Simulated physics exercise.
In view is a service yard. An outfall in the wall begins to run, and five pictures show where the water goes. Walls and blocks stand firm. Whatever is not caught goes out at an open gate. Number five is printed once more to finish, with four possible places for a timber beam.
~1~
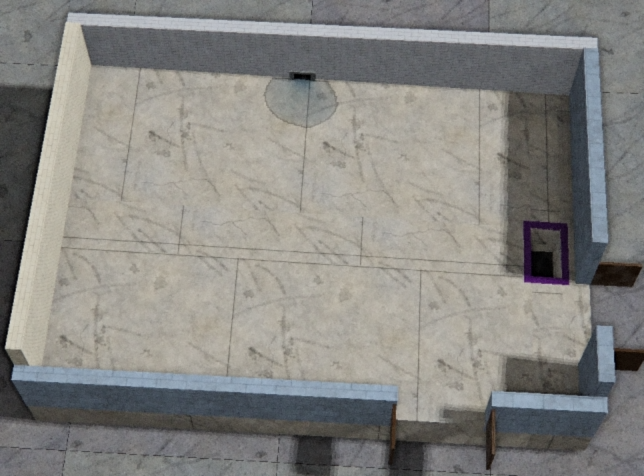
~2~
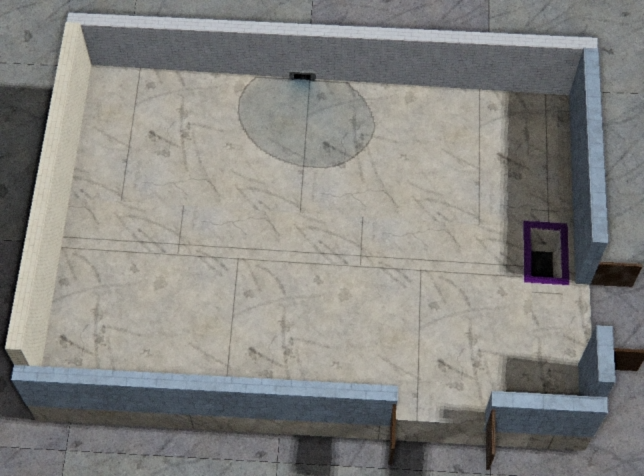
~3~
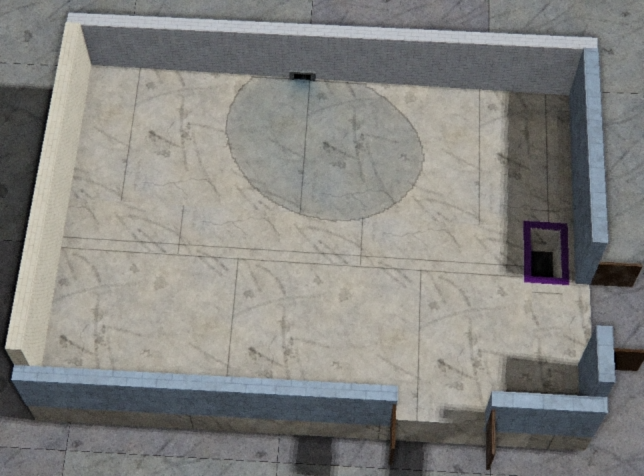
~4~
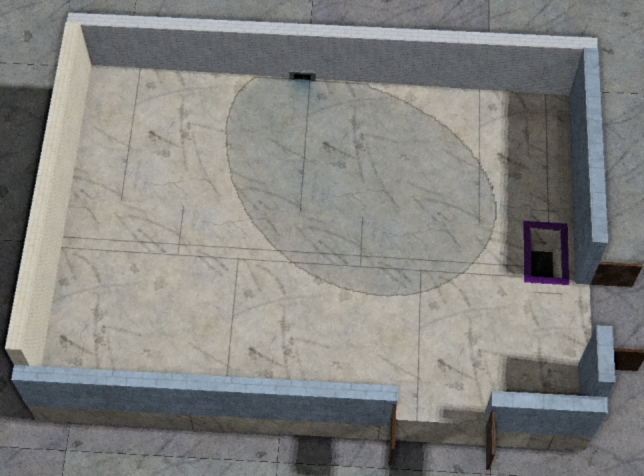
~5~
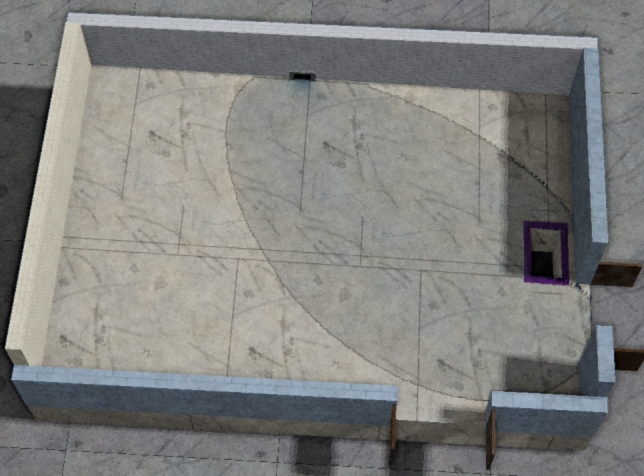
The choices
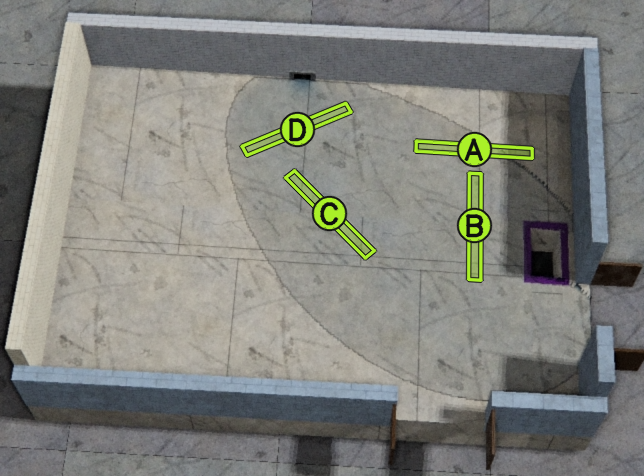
The footage shows a walled service yard where water spreads from an outfall in the back wall, widening across the floor toward the lower right until it surrounds the purple drain and reaches the right side near the open gates.
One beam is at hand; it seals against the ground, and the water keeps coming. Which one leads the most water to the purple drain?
D works best here.
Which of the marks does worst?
Spot B.
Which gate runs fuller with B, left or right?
The right one.
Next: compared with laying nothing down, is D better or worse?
Better.
In lime, A from (416, 146) to (532, 153); B from (474, 279) to (475, 173); C from (290, 174) to (369, 254); D from (244, 150) to (348, 107).
With A, about 25 % of the stream goes into the purple drain, about 75 % out by the gates.
With B, about 7 % of the stream goes into the purple drain, about 93 % out by the gates.
With C, about 29 % of the stream goes into the purple drain, about 71 % out by the gates.
With D, about 45 % of the stream goes into the purple drain, about 54 % out by the gates.
